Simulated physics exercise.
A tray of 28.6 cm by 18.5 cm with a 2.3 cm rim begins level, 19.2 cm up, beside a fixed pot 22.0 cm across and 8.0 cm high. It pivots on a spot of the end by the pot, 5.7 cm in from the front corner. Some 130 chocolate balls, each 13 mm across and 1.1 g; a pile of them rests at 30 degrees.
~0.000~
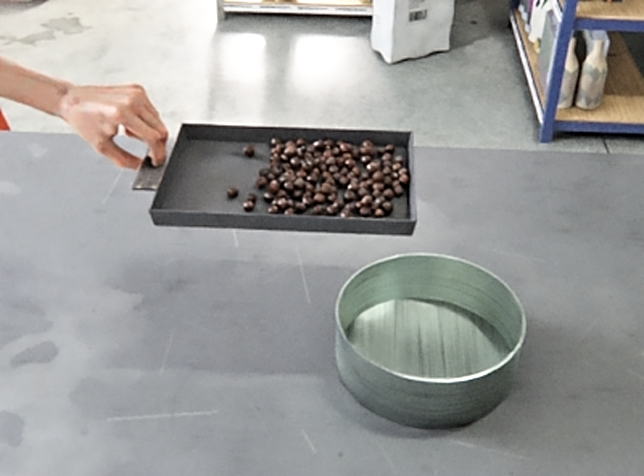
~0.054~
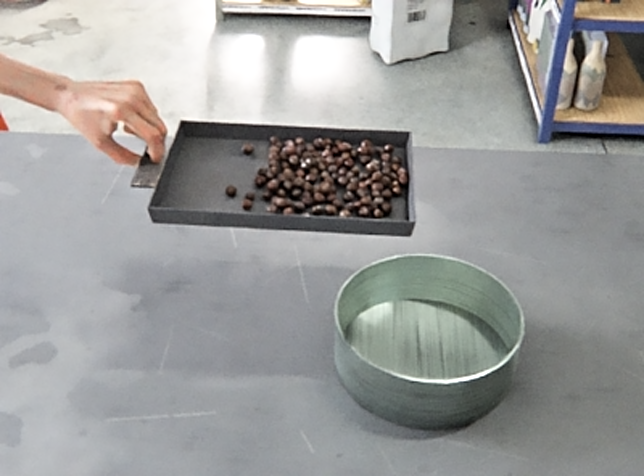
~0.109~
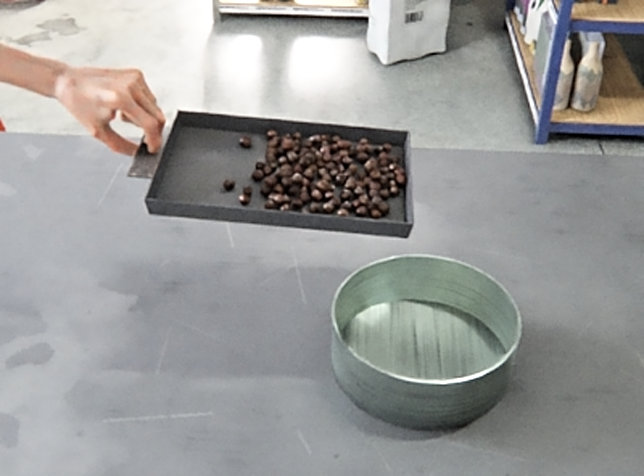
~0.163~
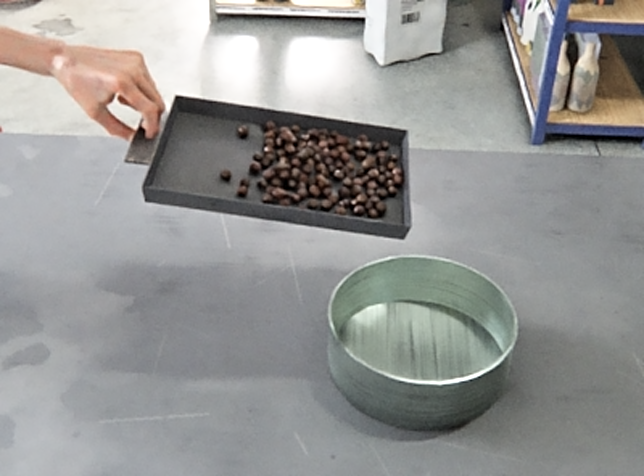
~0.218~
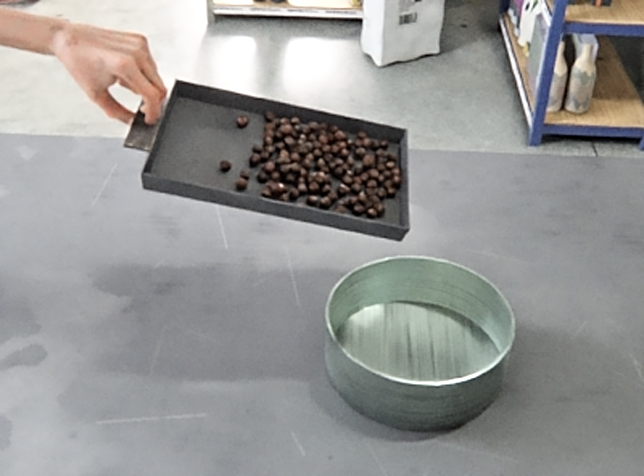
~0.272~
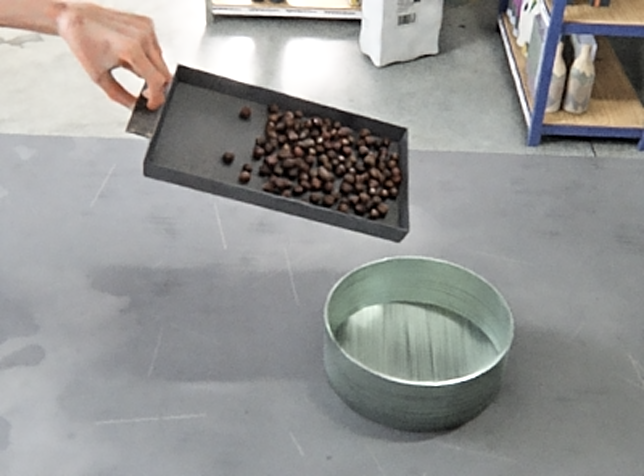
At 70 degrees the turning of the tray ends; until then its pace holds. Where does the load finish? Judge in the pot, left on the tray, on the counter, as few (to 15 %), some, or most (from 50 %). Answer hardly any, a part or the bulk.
In the pot: Hardly any; left on the tray: The bulk; on the counter: Hardly any.
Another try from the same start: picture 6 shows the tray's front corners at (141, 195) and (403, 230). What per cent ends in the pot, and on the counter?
Pot 0, counter 0.
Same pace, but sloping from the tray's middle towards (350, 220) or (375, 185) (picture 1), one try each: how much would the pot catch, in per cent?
About 5 and 0 per cent.
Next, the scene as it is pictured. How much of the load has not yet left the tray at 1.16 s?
About 95 per cent.
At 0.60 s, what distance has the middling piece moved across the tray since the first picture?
About 4 cm.
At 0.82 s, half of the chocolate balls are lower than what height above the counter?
About 26 cm.
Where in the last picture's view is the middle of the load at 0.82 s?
At about (386, 160).
Then, at 0.60 s, tilt 43 degrees; the tray holds 100 %, the pot 0 %.
After 0.82 s, tilt 60 degrees; the tray holds 100 %, the pot 0 %.
Then, at 1.16 s, tilt 70 degrees; the tray holds 95 %, the pot 5 %.
In the end, at 1.6 s, pot 5 %, tray 95 %, counter 0 %.
